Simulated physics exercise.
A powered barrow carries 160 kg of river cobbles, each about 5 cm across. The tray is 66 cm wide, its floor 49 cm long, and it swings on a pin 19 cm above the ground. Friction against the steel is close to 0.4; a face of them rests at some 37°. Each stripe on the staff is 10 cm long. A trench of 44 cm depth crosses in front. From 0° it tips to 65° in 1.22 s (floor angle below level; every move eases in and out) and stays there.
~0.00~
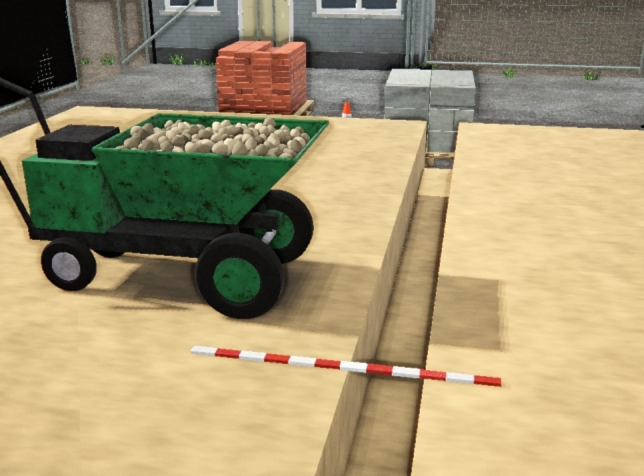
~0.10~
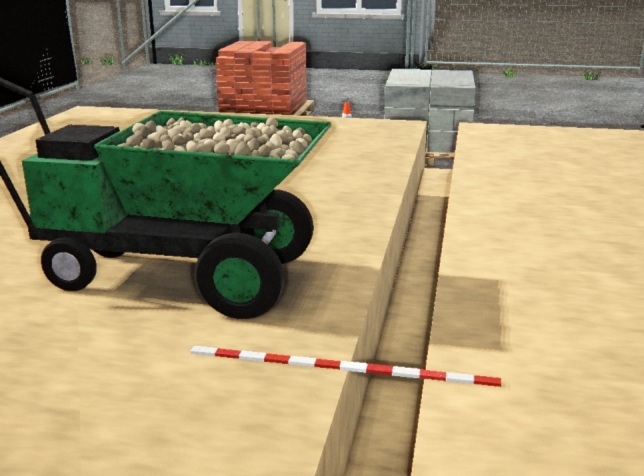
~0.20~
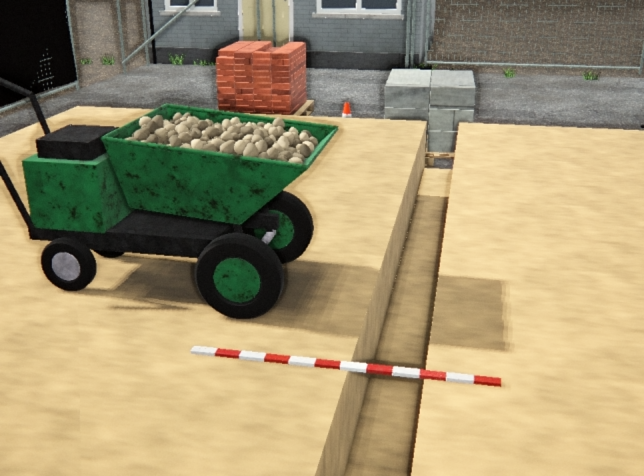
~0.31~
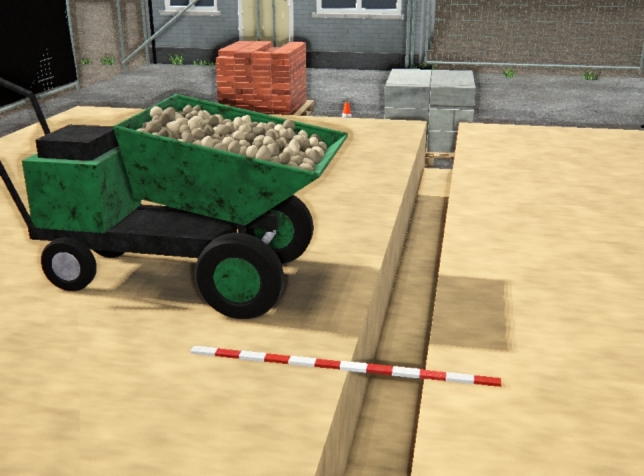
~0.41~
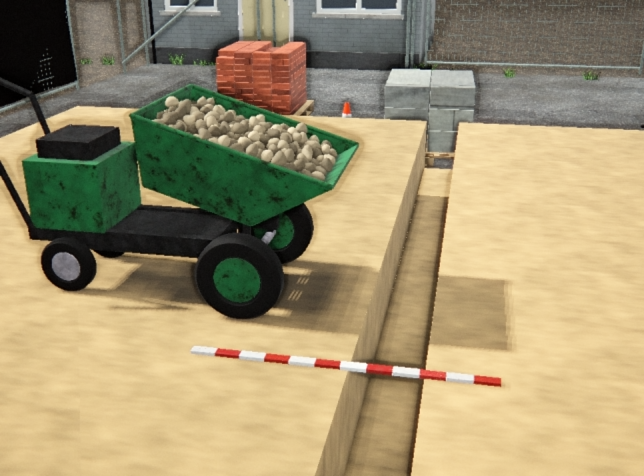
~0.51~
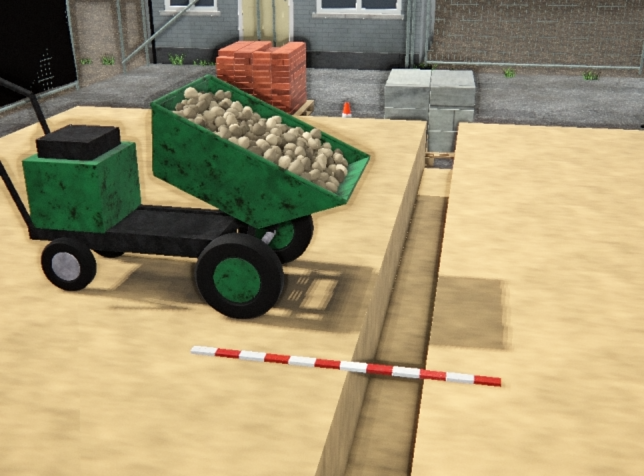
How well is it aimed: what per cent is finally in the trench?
Roughly 72 per cent ends in the trench.
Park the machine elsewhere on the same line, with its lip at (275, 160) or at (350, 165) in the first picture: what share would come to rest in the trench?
About 90 and 20 per cent.
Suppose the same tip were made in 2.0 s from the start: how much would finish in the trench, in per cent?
It would be near 80 per cent.
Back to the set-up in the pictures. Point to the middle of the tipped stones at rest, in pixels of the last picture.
Their middle is at about (415, 356).
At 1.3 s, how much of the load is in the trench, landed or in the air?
About 20 per cent by then.
After 0.9 s the floor is at 55°; 100 % in the tray; the foremost stones are at (383, 236).
After 1.3 s the floor is at 65°; 68 % in the tray, 22 % in the trench, 10 % past the trench; the foremost stones are at (489, 310).
After 1.7 s the floor is at 65°; 34 % in the tray, 40 % in the trench, 26 % past the trench; the foremost stones are at (593, 326).
After 3.6 s the floor is at 65°; 0 % in the tray, 72 % in the trench, 28 % past the trench; the foremost stones are past the picture's edge.
